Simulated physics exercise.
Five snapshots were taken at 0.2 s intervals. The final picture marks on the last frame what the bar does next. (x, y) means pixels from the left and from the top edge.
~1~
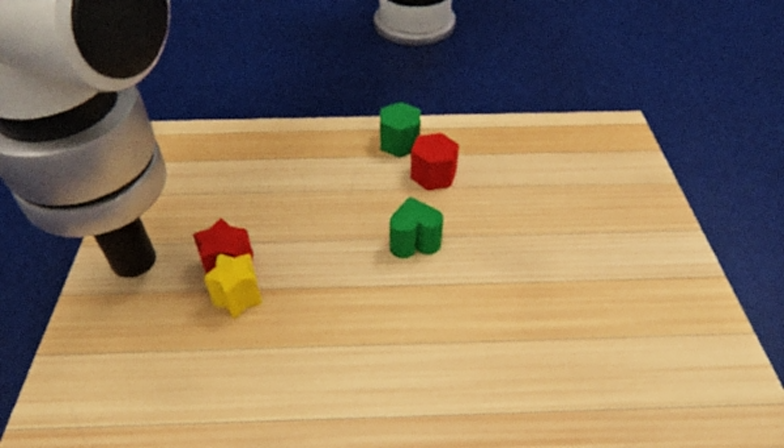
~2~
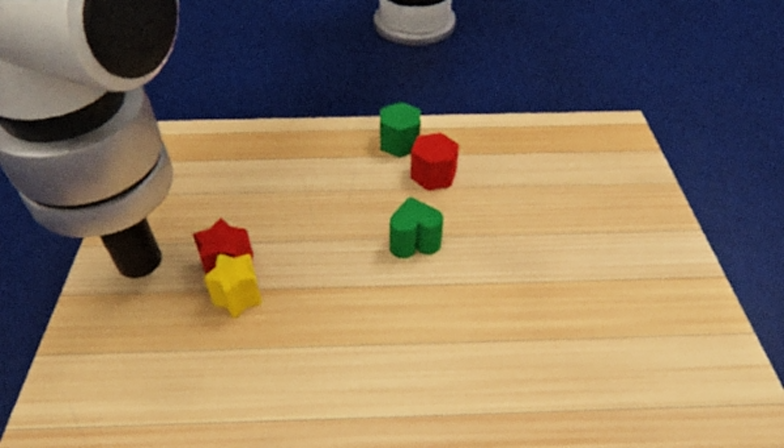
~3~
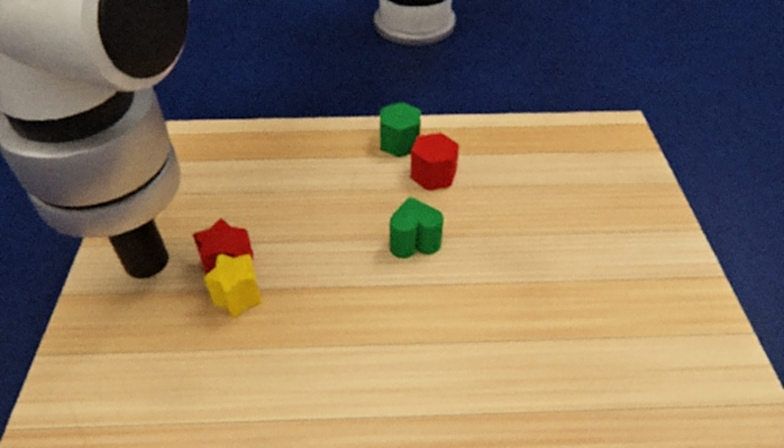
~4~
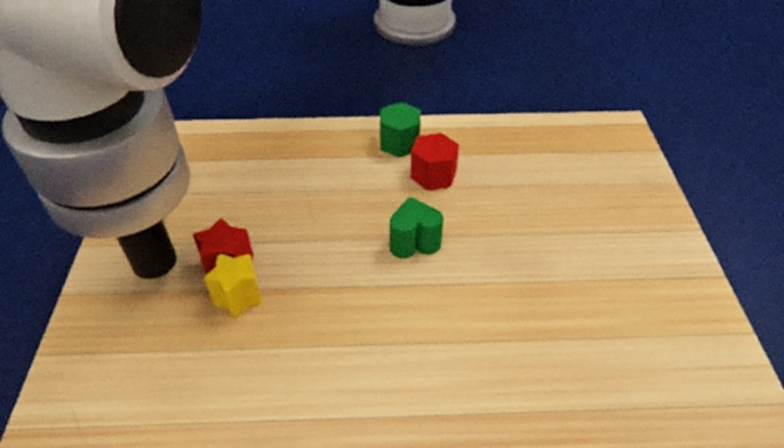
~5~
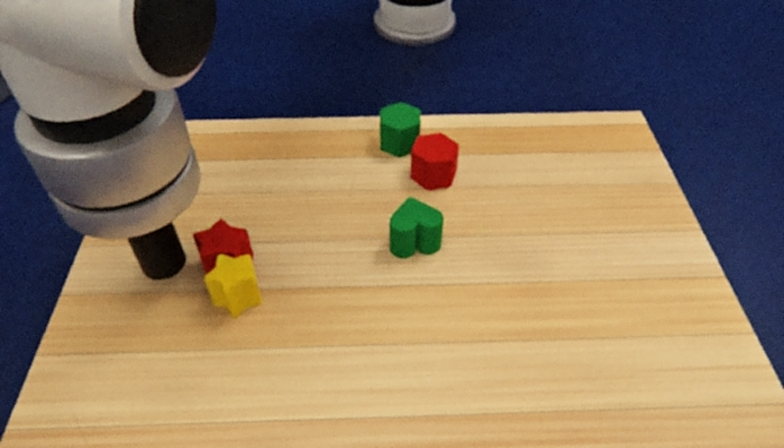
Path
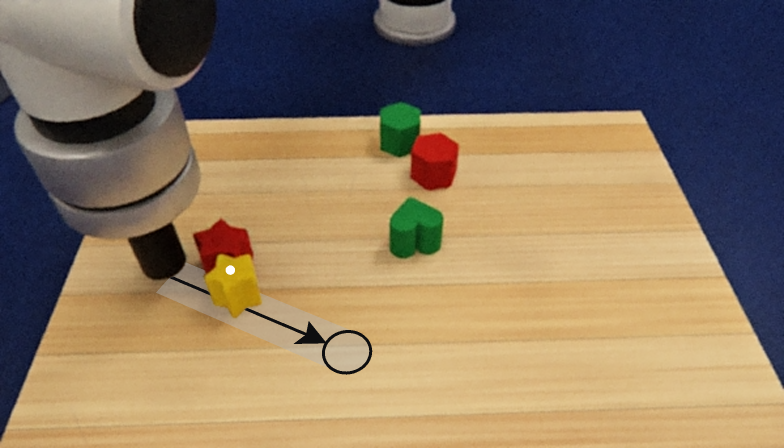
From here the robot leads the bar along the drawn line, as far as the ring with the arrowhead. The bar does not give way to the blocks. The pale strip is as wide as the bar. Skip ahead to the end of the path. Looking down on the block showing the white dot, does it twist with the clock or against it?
Answer: Anticlockwise.
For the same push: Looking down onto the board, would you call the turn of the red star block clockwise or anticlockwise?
Spins counterclockwise.
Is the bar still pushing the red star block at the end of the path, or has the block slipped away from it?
At the end of the path, the bar has already lost the red star block, which lies beside or behind it.
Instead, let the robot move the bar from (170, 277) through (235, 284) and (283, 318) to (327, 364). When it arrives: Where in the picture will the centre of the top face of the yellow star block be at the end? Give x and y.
Around (354, 368).
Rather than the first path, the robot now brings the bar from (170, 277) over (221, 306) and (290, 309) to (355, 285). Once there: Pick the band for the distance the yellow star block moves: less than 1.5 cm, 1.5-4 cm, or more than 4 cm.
The displacement of the yellow star block is above 4 cm.
Drawn move, from (170, 277) directly to (347, 352); the dot is on the yellow star block.
On the path given first. One third of the way, bar at (221, 287); red star block at (233, 240), turned 50° anticlockwise; yellow star block at (256, 282).
Two thirds of the way, bar at (282, 312); red star block at (233, 240), turned 50° anticlockwise; yellow star block at (321, 306).
At the end, bar at (346, 339); red star block at (233, 240), turned 50° anticlockwise; yellow star block at (390, 325), turned 20° anticlockwise.
